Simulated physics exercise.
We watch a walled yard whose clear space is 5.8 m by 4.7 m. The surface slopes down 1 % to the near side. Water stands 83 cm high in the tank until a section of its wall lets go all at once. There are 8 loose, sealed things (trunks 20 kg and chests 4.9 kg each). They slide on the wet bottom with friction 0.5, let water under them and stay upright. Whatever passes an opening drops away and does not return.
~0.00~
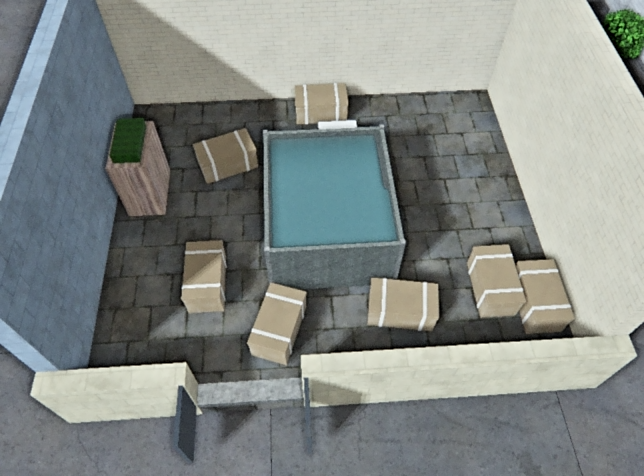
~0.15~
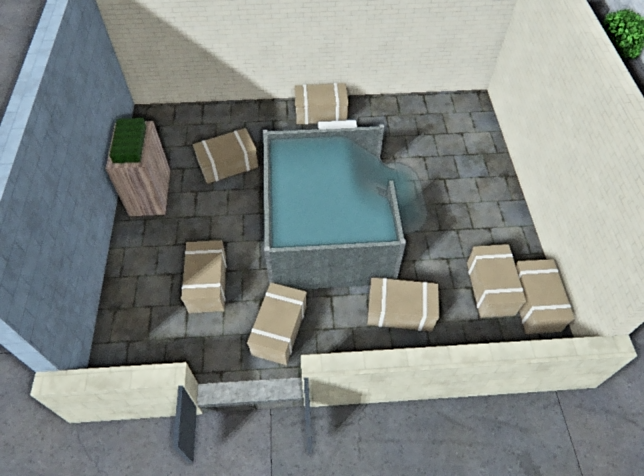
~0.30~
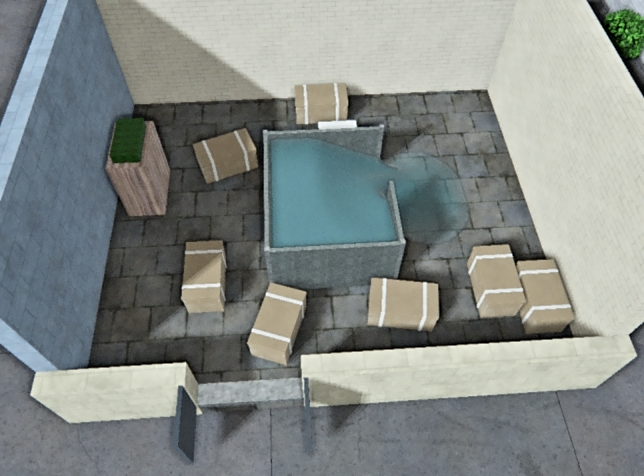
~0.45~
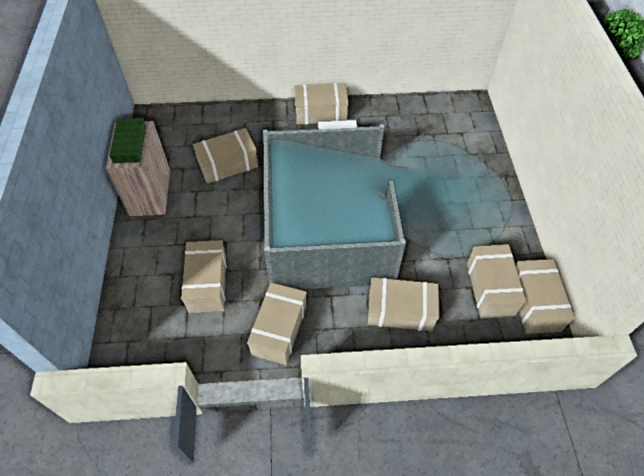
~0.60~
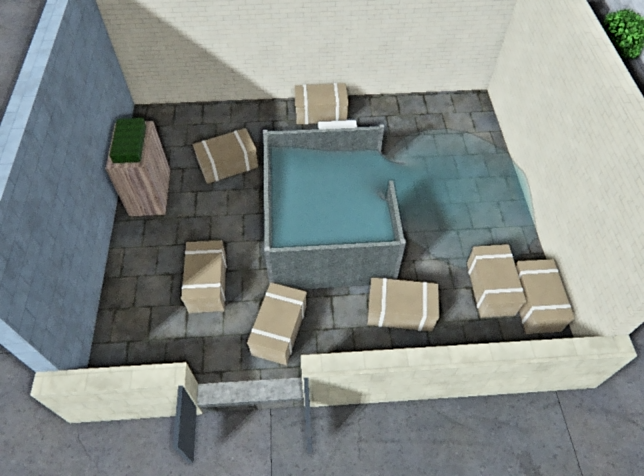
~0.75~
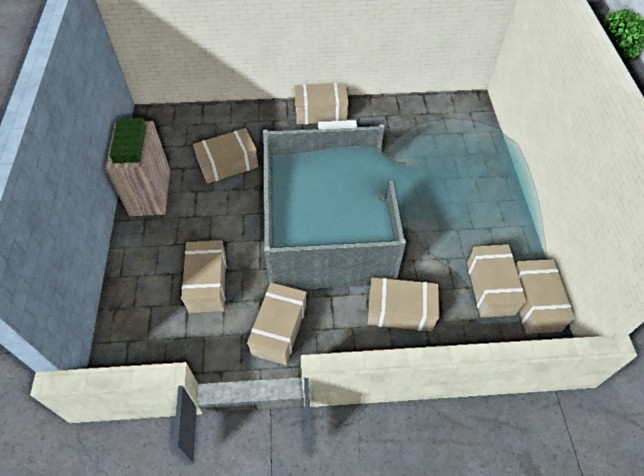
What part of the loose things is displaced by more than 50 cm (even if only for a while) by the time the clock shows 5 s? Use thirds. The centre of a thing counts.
It is at least two thirds.
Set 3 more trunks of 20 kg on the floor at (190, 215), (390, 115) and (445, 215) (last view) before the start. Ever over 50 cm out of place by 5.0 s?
In that order: Less, more, over.
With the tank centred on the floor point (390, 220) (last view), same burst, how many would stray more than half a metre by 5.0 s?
Then 6.
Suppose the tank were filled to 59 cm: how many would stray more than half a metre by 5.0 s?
In that case 5 of them.
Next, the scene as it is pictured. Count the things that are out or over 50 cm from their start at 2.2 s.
I count 2.
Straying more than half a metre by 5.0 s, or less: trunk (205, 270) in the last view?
It is less.
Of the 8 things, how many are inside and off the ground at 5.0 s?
At that moment 3.
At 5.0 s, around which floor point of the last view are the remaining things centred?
At about (246, 244).
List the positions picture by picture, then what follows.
In the first frame, a trunk at (404, 297) rests on the ground; a trunk at (203, 268), on the bottom; water covers 2.7 m2; 0 of 8 have shifted.
In the second frame, a trunk at (404, 297), on the bottom; a trunk at (203, 268) rests on the ground; water covers 3.4 m2; 0 of 8 have shifted.
In the third frame, a trunk at (404, 297), on the bottom; a trunk at (203, 268), on the bottom; 4.3 m2 under water; 0 of 8 have shifted.
In the fourth frame, a trunk at (404, 297), on the bottom; a trunk at (203, 268) rests on the ground; water covers 5.6 m2; 0 of 8 have shifted.
In the fifth frame, a trunk at (404, 297) rests on the ground; a trunk at (203, 268) rests on the ground; 6.8 m2 under water; 0 of 8 have shifted.
In the sixth frame, a trunk at (404, 297), on the bottom; a trunk at (203, 268), on the bottom; 7.4 m2 under water; 0 of 8 have shifted.
After 1.1 s 0 of 8 are over 50 cm from their spots; 0 afloat.
After 2.2 s 2 of 8 are over 50 cm from their spots; 1 afloat.
After 3.5 s 5 of 8 are over 50 cm from their spots; 2 afloat.
After 5.0 s 6 of 8 are over 50 cm from their spots, and 6 have been at some point; 3 afloat.
